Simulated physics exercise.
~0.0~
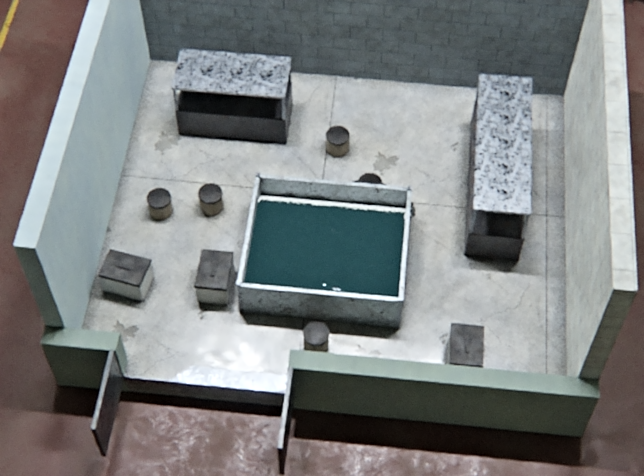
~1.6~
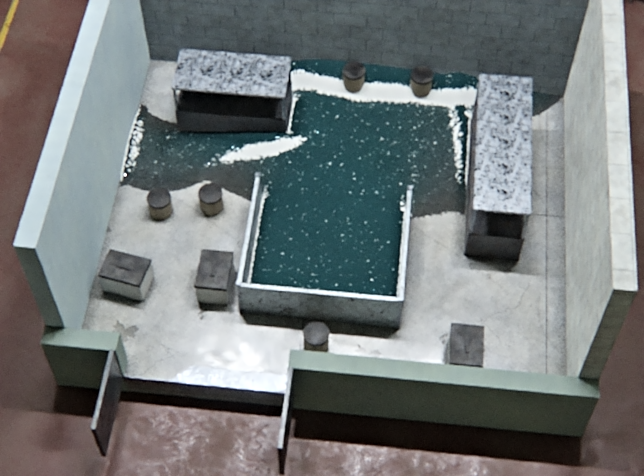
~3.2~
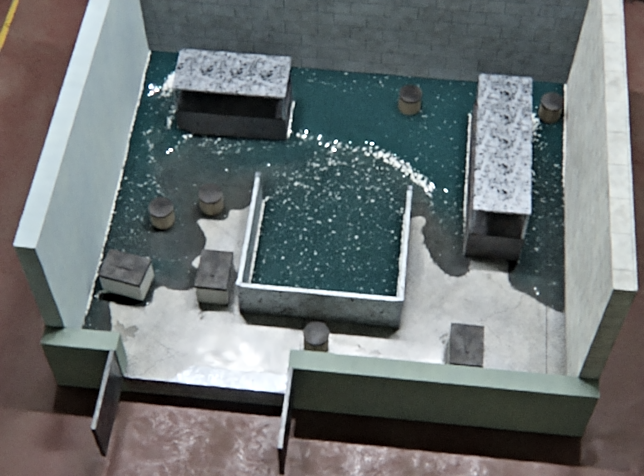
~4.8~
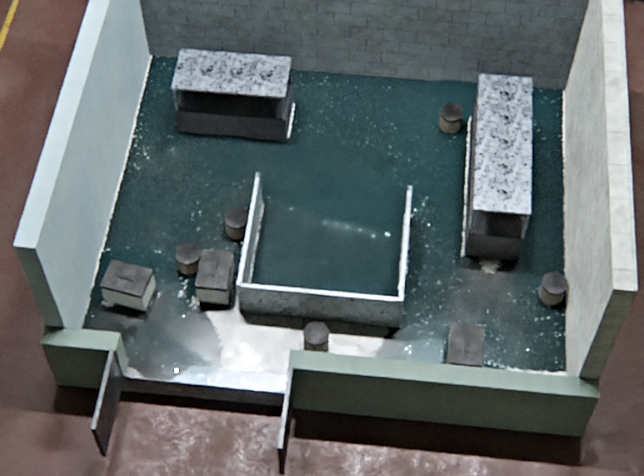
The footage shows a walled floor from above as green water bursts from the far side of a rectangular tank, carries two pails toward the back wall and then right, and spreads nearer, finally covering most of the floor with several pails displaced and a pale patch near the front opening.
